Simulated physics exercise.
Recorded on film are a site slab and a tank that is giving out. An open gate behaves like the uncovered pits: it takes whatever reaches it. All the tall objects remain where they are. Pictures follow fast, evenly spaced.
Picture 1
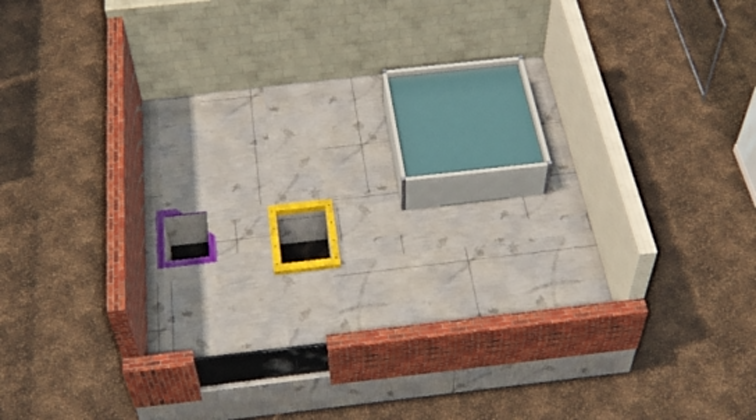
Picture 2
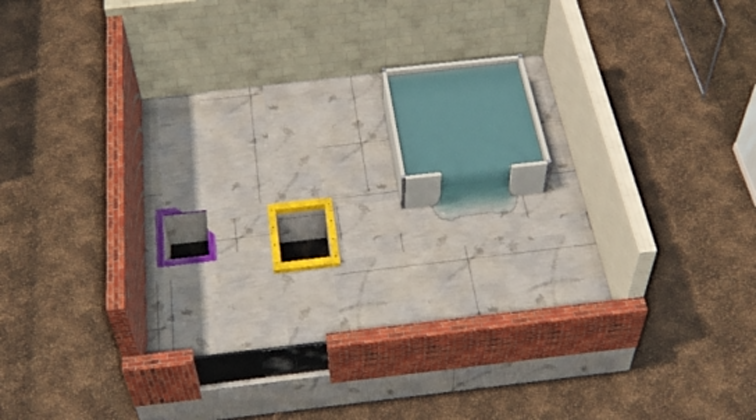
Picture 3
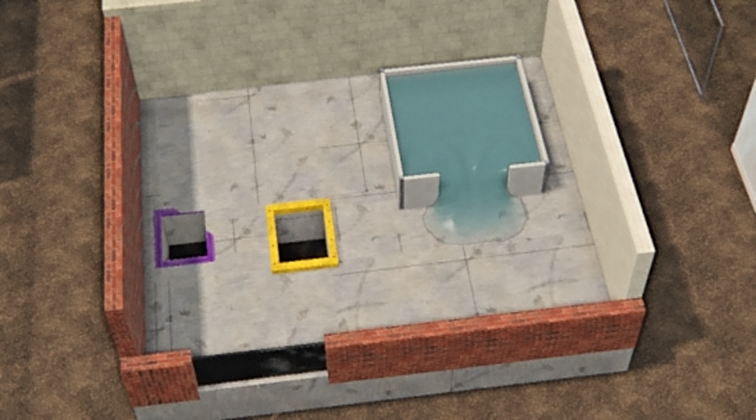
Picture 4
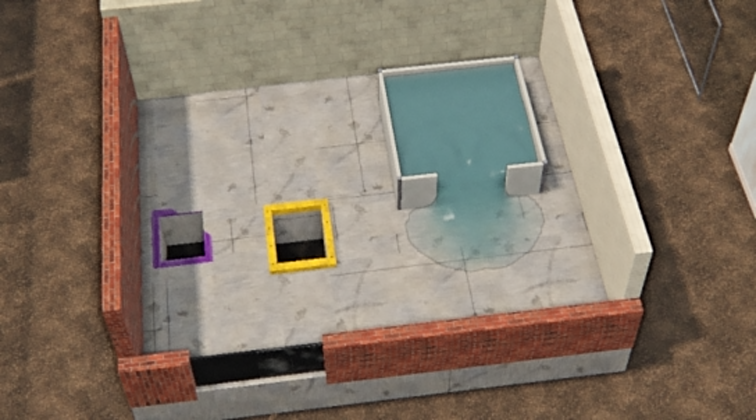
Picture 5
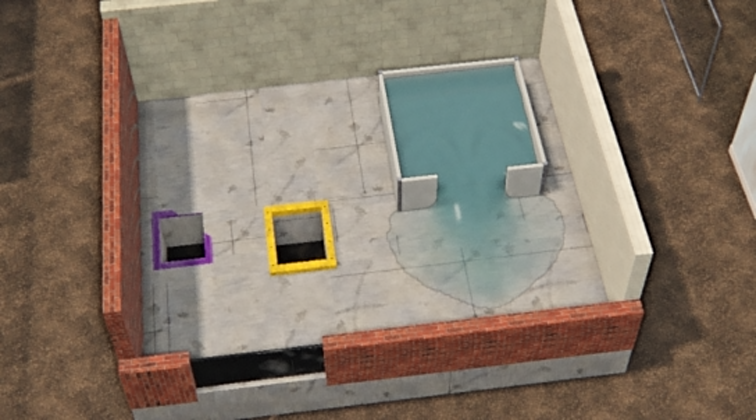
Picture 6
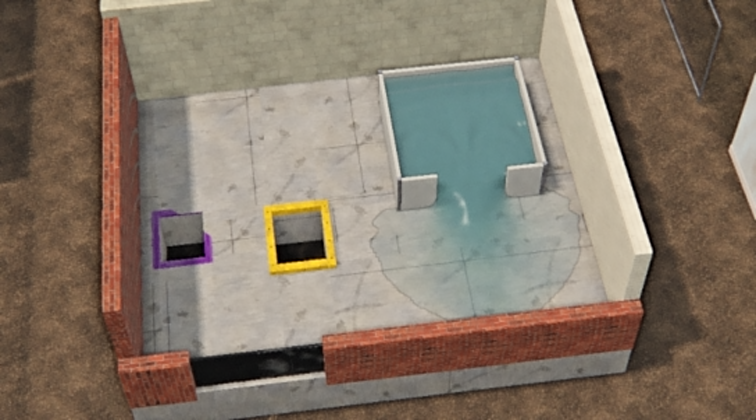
In this clip, a pale-walled tank of blue-green water stands on a walled concrete slab with purple- and yellow-edged square openings; its front side opens, and water pours through the gap, spreading forward and sideways across the floor.
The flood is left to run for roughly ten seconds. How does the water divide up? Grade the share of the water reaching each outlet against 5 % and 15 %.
By my reckoning the gate stays under 5 %, the purple pit goes over 15 %, the yellow pit stays under 5 %.
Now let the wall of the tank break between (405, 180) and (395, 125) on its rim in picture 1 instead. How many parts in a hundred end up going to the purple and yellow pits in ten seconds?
The purple pit takes 20 per cent and the yellow pit 20 per cent.
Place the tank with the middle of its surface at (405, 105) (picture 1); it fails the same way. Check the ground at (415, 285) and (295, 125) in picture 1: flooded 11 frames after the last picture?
First submerged, then spared.
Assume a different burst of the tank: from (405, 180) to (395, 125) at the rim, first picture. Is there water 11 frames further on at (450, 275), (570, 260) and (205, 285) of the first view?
Listed in order, they come out without a puddle, without a puddle and without a puddle.
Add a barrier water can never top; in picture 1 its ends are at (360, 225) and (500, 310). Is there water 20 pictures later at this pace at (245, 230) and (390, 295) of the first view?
In the listed order, the first spot is spared and the second is swamped.
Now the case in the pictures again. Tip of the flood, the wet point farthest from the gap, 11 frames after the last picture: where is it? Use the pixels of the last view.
I'd go with roughly (207, 377).
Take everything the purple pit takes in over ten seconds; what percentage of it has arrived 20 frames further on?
Estimate: Some 0 per cent.
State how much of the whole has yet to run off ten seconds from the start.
Estimate: Some 78 %.
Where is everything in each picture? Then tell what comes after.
The first picture shows still water in the open tank at (464, 120).
In the second picture, the front is at (439, 212), out from the gap at (474, 189).
In the third picture, the front is at (513, 231), out from the gap at (473, 191).
In the fourth picture, water pours out at (470, 191) and has run to (507, 261).
In the fifth picture, water pours out at (471, 192) and has run to (497, 303).
In the sixth picture, the front is at a hidden place, out from the gap at (471, 191).
A moment on, water covers 25 % of the floor; the gate 0 %, the purple pit 0 %, the yellow pit 0 %.
Next, water covers 35 % of the floor; the gate 0 %, the purple pit 0 %, the yellow pit 0 %.
Then, water covers 50 % of the floor; the gate 0 %, the purple pit 0 %, the yellow pit 0 %.
Later, water covers 65 % of the floor; the gate 0 %, the purple pit 7 %, the yellow pit 0 %.
In the end, water covers 90 % of the floor; the gate 0 %, the purple pit 23 %, the yellow pit 0 %.
